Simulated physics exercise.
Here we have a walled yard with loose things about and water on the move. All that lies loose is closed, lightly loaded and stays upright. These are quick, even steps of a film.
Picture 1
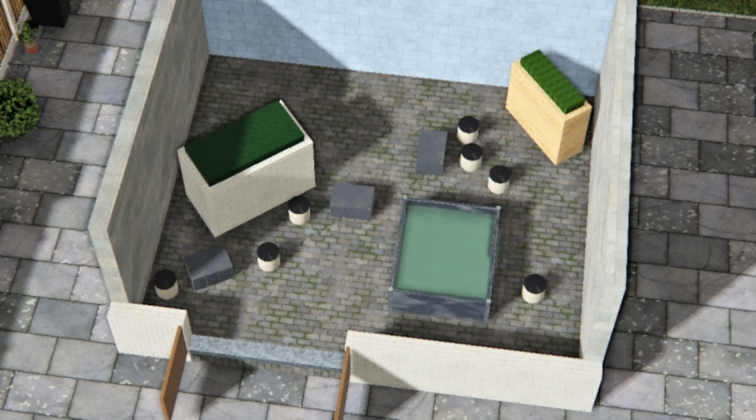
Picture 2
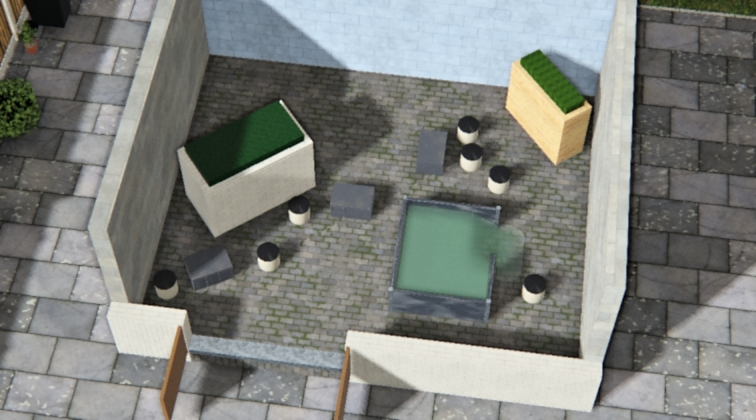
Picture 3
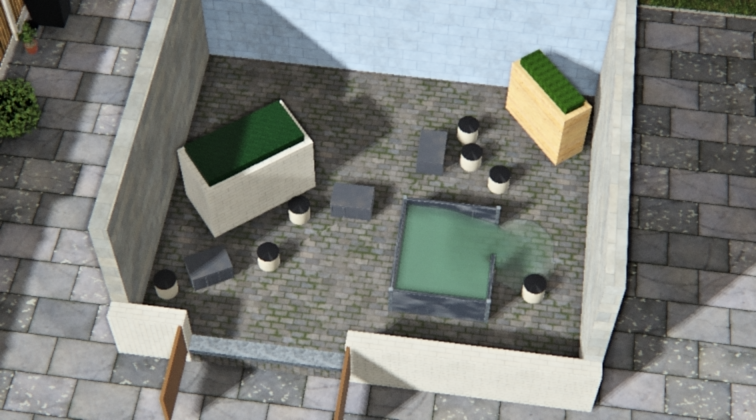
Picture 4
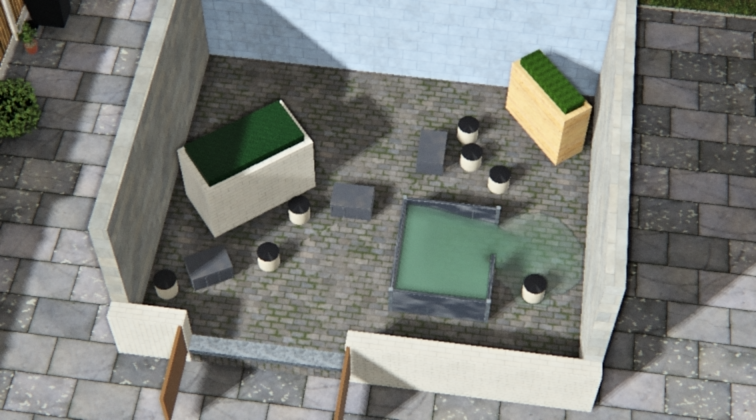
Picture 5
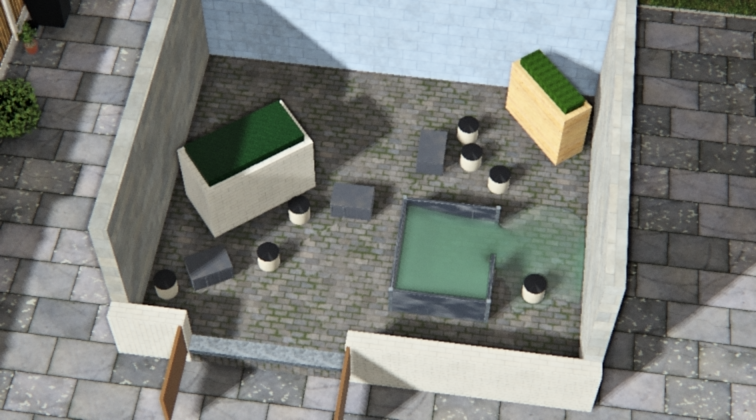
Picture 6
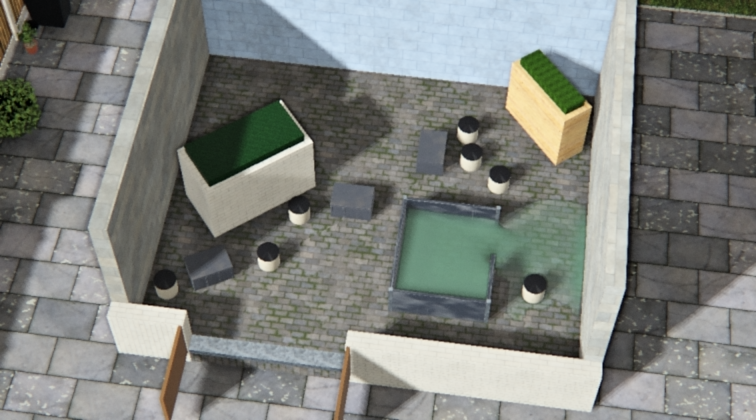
Green water spilling from the right side of a square tank and spreading across the walled yard's paving, while scattered blocks stay still.
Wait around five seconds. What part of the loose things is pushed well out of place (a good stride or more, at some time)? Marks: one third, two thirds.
It is less than a third.
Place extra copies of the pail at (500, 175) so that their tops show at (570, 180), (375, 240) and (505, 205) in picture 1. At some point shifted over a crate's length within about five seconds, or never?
In that order: Shifted that much, never so far, not that far.
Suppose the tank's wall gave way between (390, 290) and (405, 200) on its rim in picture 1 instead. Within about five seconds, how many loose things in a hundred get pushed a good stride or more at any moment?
About 50 per cent.
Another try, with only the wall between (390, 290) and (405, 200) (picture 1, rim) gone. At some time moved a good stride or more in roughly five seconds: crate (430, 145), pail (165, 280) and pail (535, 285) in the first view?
In turn: Not that far, yes, under that.
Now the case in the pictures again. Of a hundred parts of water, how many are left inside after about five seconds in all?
Some 100 per cent.
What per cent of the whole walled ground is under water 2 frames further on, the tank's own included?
Roughly 15 per cent.
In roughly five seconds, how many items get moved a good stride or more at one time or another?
The number is 0.
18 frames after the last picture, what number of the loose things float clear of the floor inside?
The number is 0.
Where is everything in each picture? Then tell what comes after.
In the first frame, a pail at (500, 174) rests on the ground; a pail at (299, 204), on the bottom; 0 of 10 have shifted.
In the second frame, a pail at (500, 174), on the bottom; a pail at (299, 204) rests on the ground; 0 of 10 have shifted.
In the third frame, a pail at (500, 174), on the bottom; a pail at (299, 204), on the bottom; 0 of 10 have shifted.
In the fourth frame, a pail at (500, 174), on the bottom; a pail at (299, 204), on the bottom; 0 of 10 have shifted.
In the fifth frame, a pail at (500, 174), on the bottom; a pail at (299, 204), on the bottom; 0 of 10 have shifted.
In the sixth frame, a pail at (500, 174) rests on the ground; a pail at (299, 204) rests on the ground; 0 of 10 have shifted.
A moment on, 0 of 10 are well off their spots; 0 afloat.
Next, 0 of 10 are well off their spots; 0 afloat.
Later, 0 of 10 are well off their spots; 0 afloat.
In the end, 0 of 10 are well off their spots, and 0 have been at some point; 0 afloat.
